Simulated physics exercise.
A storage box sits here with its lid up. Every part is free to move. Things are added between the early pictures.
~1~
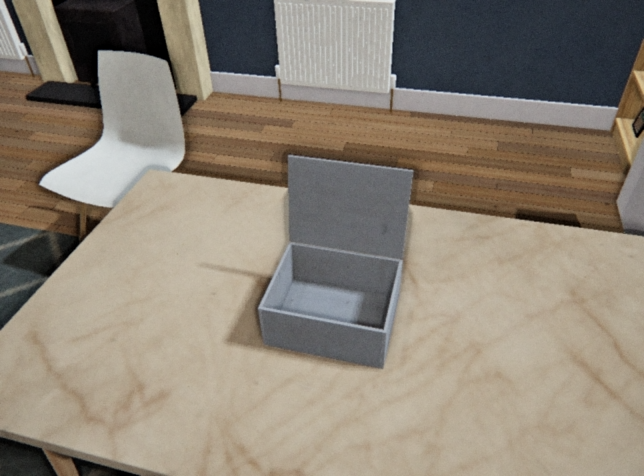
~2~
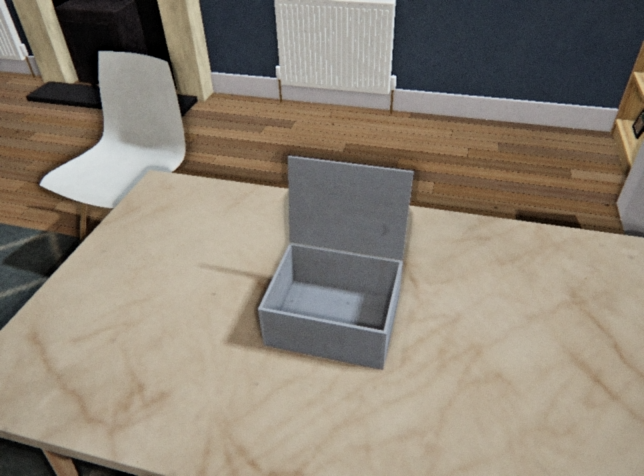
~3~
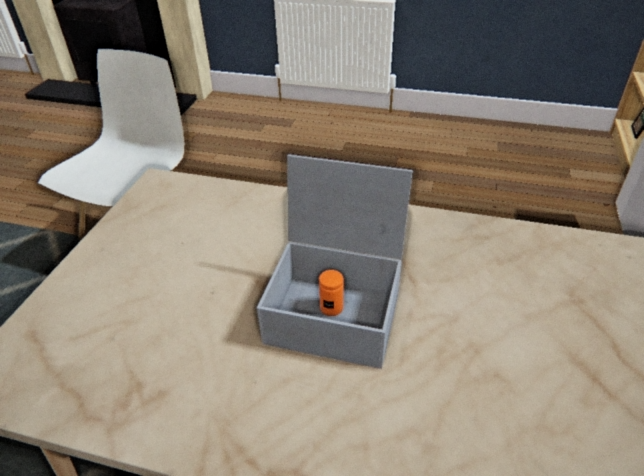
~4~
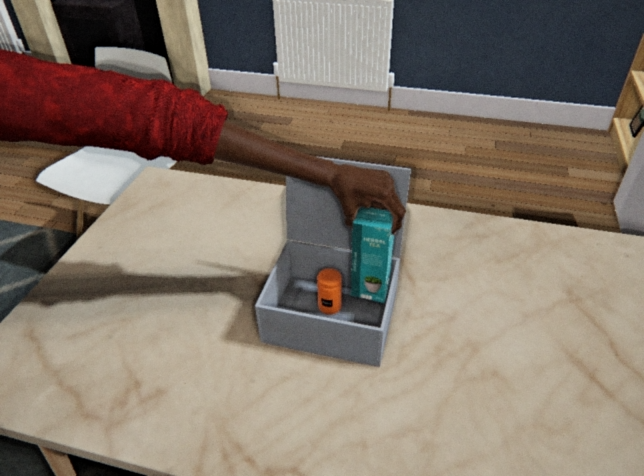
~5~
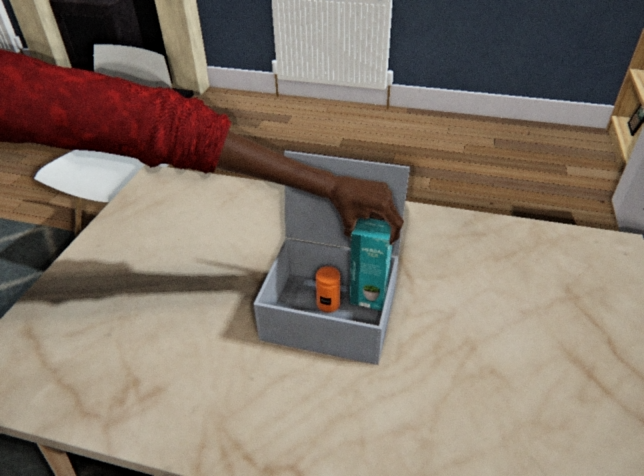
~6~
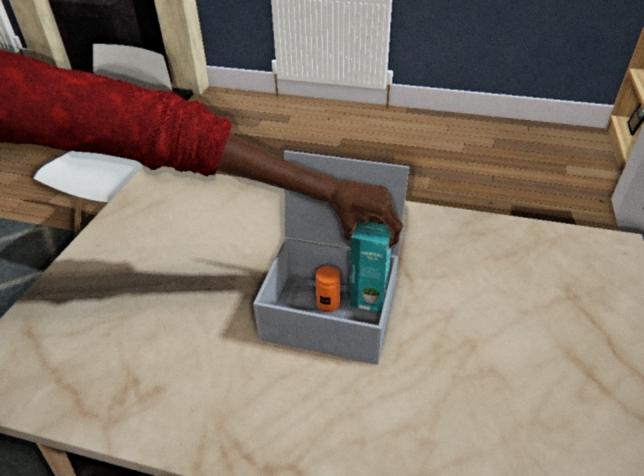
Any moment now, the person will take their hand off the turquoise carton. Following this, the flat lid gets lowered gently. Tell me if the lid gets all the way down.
I expect the lid to stay up.
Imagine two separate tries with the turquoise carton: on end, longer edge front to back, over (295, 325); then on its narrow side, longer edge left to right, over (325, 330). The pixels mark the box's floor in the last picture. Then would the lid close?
First time it won't go down, and next time it drops into place.
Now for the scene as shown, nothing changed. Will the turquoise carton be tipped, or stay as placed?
Well, the turquoise carton ends up skewed.
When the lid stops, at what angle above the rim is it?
Some 20 degrees above the rim, more or less.
Then, 1.20 s later than the last frame, lid 85° above the rim.
Then, 1.70 s later than the last frame, lid 54° above the rim; turquoise carton tilted by 17° near (367, 277).
Then, 1.90 s later than the last frame, lid 28° above the rim; turquoise carton tilted by 44° near (362, 298).
Then, 2.70 s later than the last frame, lid 20° above the rim; turquoise carton tilted by 50° near (359, 301).
When it is over, lid 20° above the rim; lying over in the box, turquoise carton; orange shaker as before. End places, in pixels of the last picture, turquoise carton near (359, 301).
